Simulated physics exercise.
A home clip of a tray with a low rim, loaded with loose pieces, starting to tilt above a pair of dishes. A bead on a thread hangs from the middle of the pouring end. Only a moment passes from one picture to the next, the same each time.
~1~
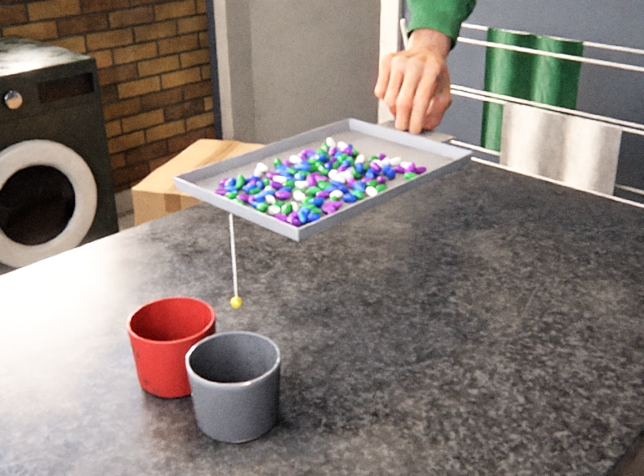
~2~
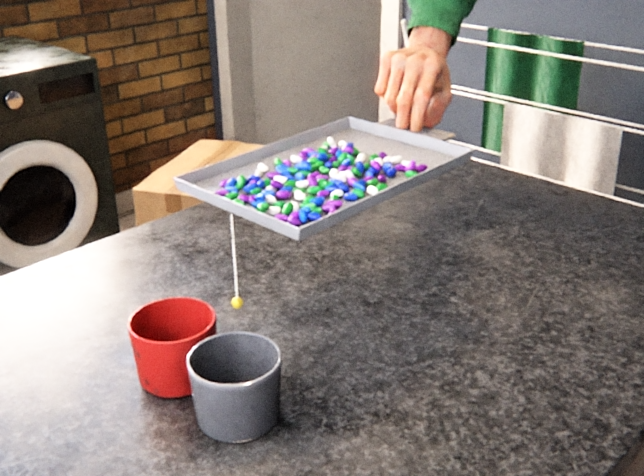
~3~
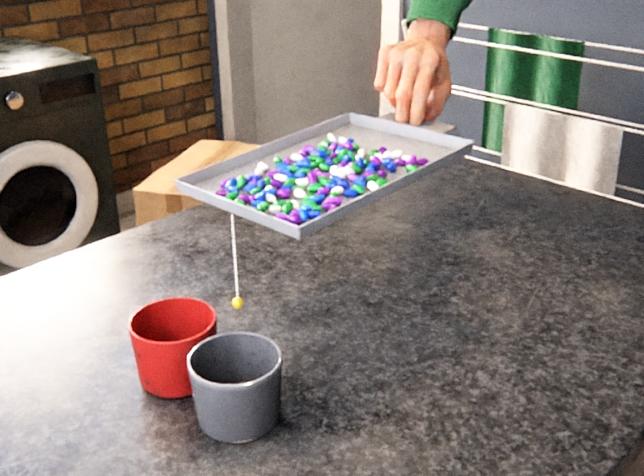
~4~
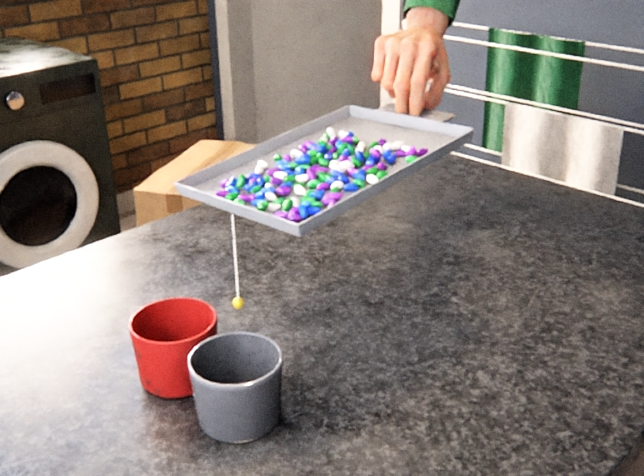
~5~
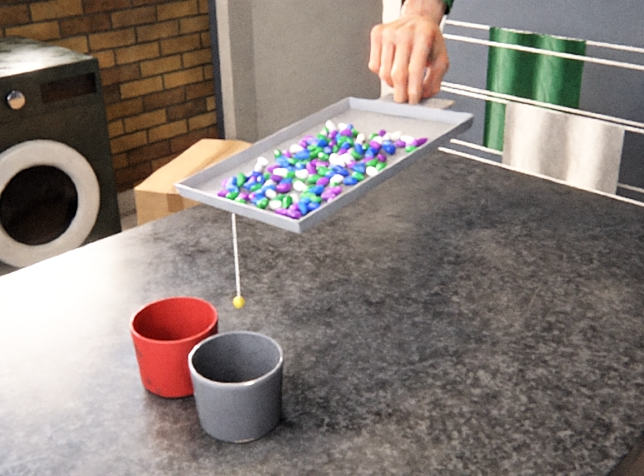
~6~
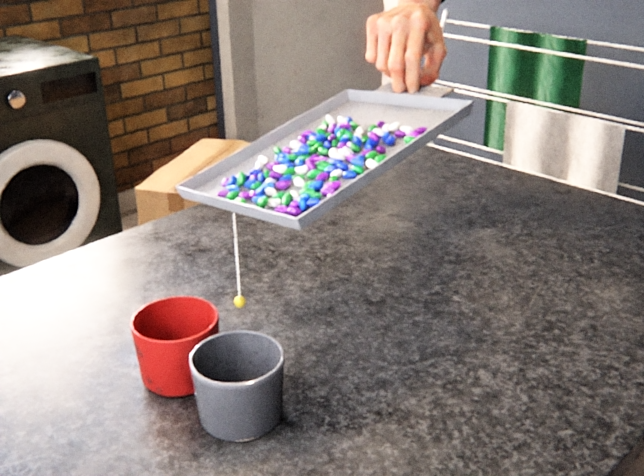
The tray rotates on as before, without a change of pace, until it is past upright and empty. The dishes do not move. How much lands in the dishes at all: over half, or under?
Together they catch under half.
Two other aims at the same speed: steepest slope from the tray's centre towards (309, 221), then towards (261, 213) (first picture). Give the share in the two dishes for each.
Near 40 % and 80 %.
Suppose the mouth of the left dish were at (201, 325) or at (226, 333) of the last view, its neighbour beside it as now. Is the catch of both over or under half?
First less than half, then the smaller part.
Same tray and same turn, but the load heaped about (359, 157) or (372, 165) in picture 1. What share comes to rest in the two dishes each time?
The first gives 40 %, the second 30 %.
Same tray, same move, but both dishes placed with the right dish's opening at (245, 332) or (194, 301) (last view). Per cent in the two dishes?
Roughly 60 per cent, and 70 per cent.
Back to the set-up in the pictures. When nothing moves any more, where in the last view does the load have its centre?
Near (191, 354).
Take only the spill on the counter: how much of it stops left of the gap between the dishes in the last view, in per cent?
Close to 60 per cent.
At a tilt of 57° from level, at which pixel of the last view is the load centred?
At about (240, 155).
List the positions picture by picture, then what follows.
Corners of the pouring end at (177, 177) and (299, 227), level; middle of the load at (322, 180), jelly beans; left dish at (139, 360); right dish at (200, 402); bead on its thread at (237, 303), in the first picture.
Corners of the pouring end at (177, 177) and (299, 227), level; middle of the load at (322, 179), in the second picture.
Corners of the pouring end at (178, 179) and (299, 225), tipped barely, lowest at the left corner; middle of the load at (323, 176), in the third picture.
Corners of the pouring end at (178, 182) and (298, 223), tipped a little, lowest at the left corner; middle of the load at (322, 172), in the fourth picture.
Corners of the pouring end at (179, 184) and (298, 219), tipped a little, lowest at the left corner; middle of the load at (322, 166), in the fifth picture.
Corners of the pouring end at (179, 186) and (297, 216), tipped a little, lowest at the left corner; middle of the load at (322, 161); left dish at (142, 359); right dish at (203, 401), in the sixth picture.
Soon, tray tipped steeply; nearly all on the tray; a stray few outside both.
A while on, tray tipped right over; nearly all on the tray; a stray few in the left dish; a small part outside both; a stray few in the air.
Towards the end, tray tipped past a quarter turn; about a third in the left dish; about two thirds outside both.
Finally, tray tipped past a quarter turn; none in the right dish; about a third in the left dish; about two thirds outside both.
